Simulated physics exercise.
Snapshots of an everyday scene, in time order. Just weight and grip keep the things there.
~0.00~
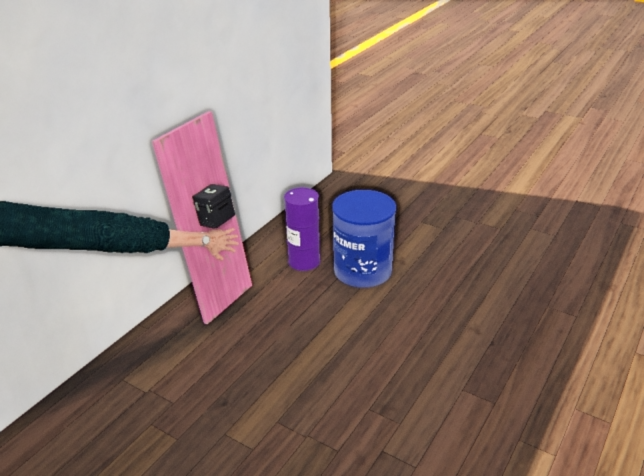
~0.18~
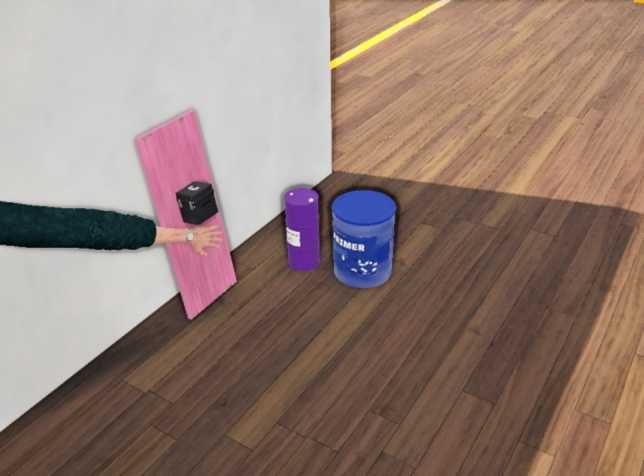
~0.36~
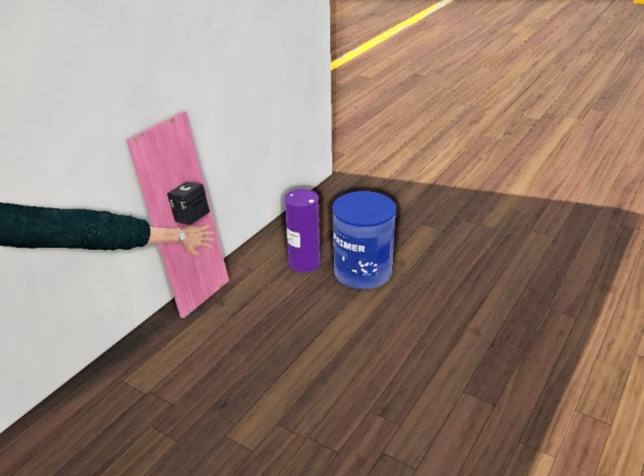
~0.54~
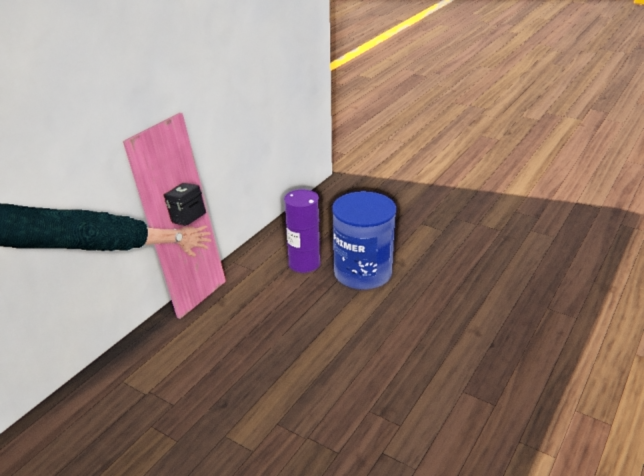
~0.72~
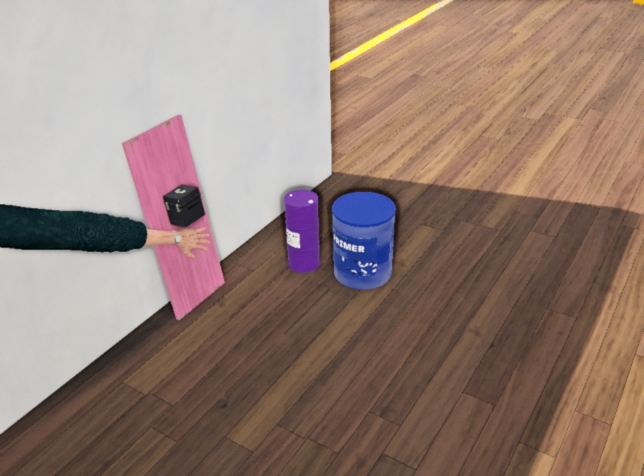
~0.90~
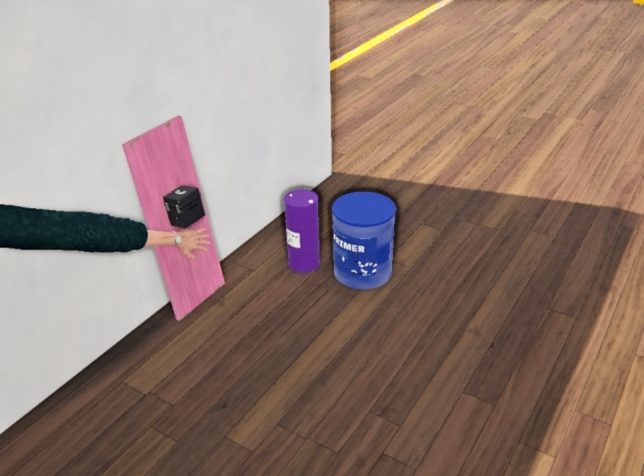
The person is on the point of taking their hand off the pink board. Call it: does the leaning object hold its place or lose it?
It holds its place.
Around 1.30 s, nothing moves.
Around 1.80 s, pink board resting near (179, 222).
Finally (2.2 s), all 3 still in place. Final places as the last picture's camera would see them, pink board near (179, 222). The board stays up.
